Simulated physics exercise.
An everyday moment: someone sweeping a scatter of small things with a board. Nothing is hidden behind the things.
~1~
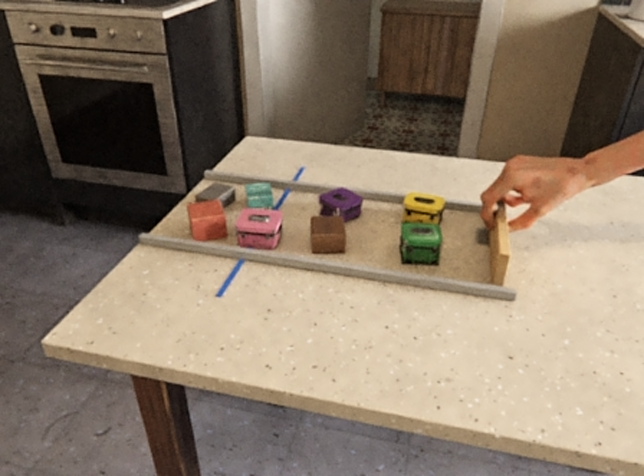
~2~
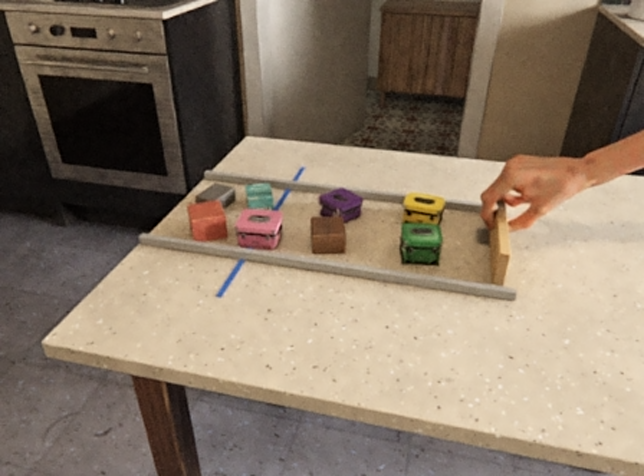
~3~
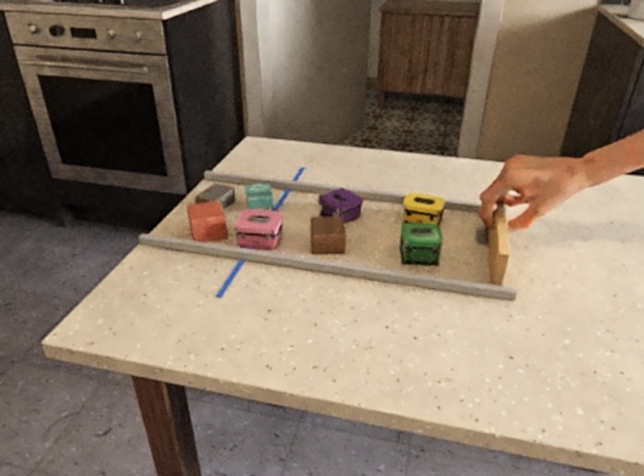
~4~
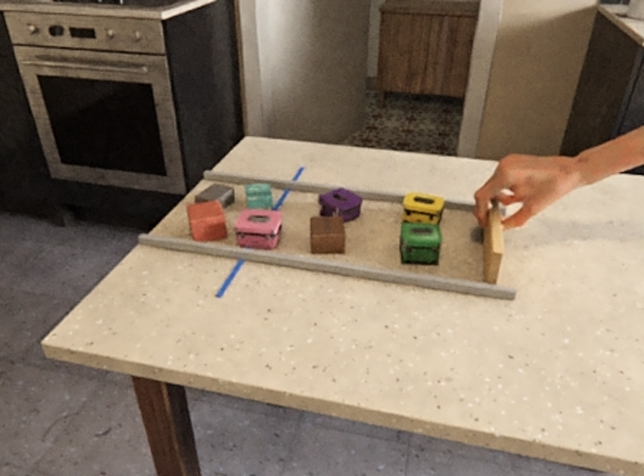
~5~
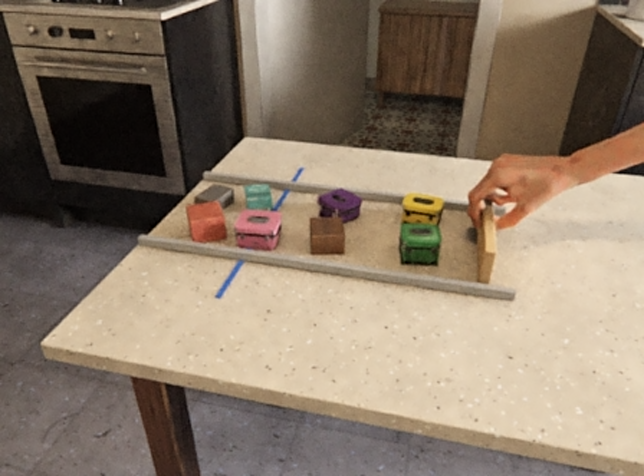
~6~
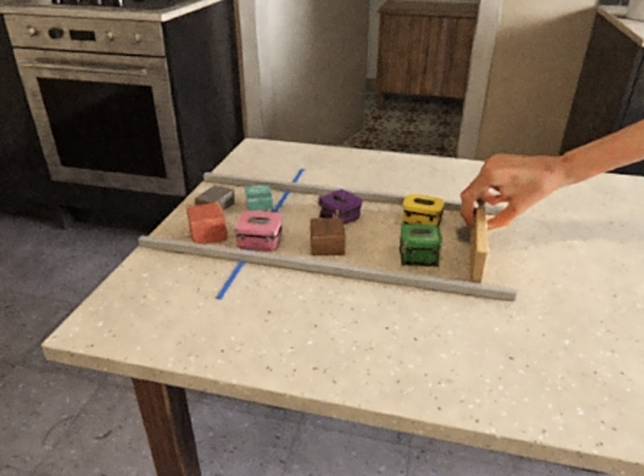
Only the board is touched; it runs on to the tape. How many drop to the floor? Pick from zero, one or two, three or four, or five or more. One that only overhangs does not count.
The number that fall off is one or two.
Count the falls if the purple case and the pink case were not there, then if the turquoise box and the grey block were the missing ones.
First 0, then 1.
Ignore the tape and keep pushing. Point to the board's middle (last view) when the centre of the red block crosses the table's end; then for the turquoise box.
Near (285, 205) and (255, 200).
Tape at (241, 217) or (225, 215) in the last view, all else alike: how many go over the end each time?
Down on the floor: 4 and 4.
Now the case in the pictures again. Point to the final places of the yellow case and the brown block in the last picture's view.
About (263, 194), and the other about (212, 220).
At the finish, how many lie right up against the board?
2 of them.
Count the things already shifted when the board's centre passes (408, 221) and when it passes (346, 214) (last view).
First 2, then 5.
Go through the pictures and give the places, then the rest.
In the first frame, grey block (216, 198); red block (207, 221); turquoise box (260, 198); board (498, 232); tape (270, 219).
In the second frame, red block (207, 222); brown block (328, 235).
In the third frame, turquoise box (259, 198); board (497, 231).
In the fourth frame, grey block (215, 199); yellow case (423, 210).
In the fifth frame, red block (206, 222); green case (420, 244).
In the sixth frame, grey block (215, 200); red block (207, 223); turquoise box (259, 199); board (478, 230); tape (269, 221).
A little later, none off yet; grey block at rest near (215, 200); red block at rest near (207, 223); turquoise box at rest near (259, 199).
Next, none off yet; grey block shifted a little near (206, 200); red block shifted about its own width near (177, 216); turquoise box shifted about its own width near (233, 197).
When it is over, the number that fall off is one or two; down, red block and grey block.
